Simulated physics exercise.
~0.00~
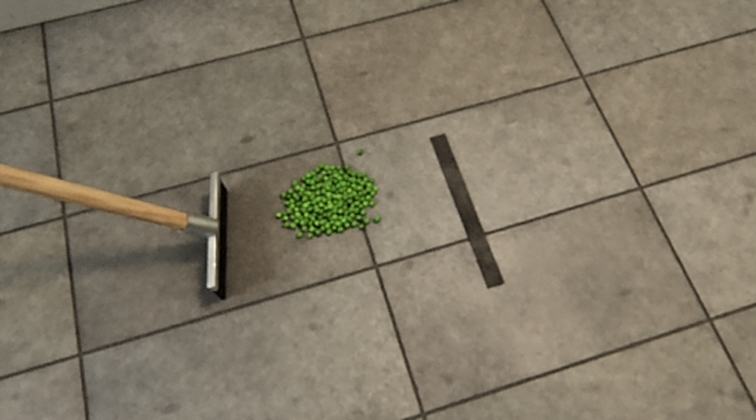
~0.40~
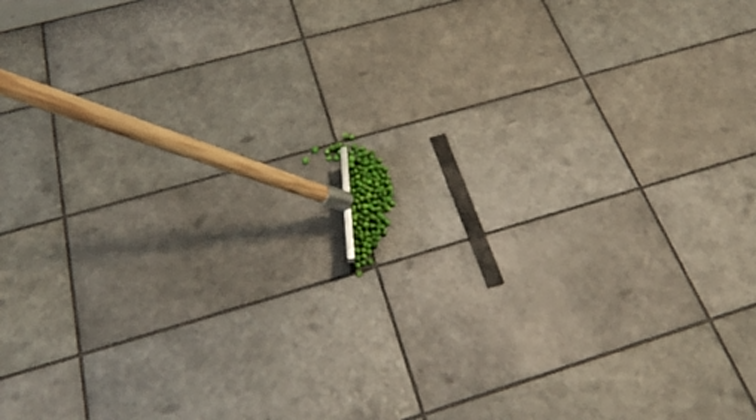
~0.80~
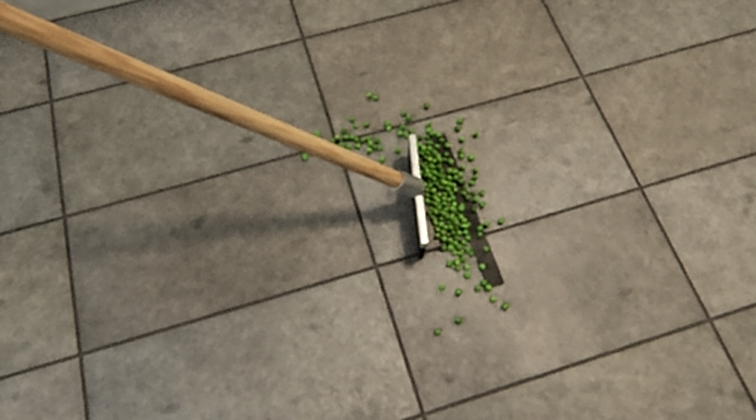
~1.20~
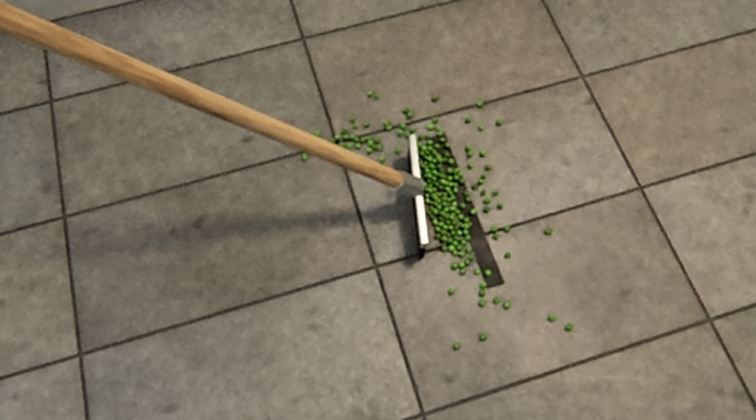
The clip opens on a gray tiled floor, where a squeegee with a wooden handle stands to the left of a compact pile of small green peas, and a dark strip lies farther right. The squeegee slides right and gathers the peas into a curved heap along its blade. It keeps pushing toward the strip, and the heap spreads, with some peas slipping around both ends of the blade. The squeegee stops just short of the strip while a few loose peas roll farther out. At the end, most peas sit bunched between blade and strip, with others scattered around.
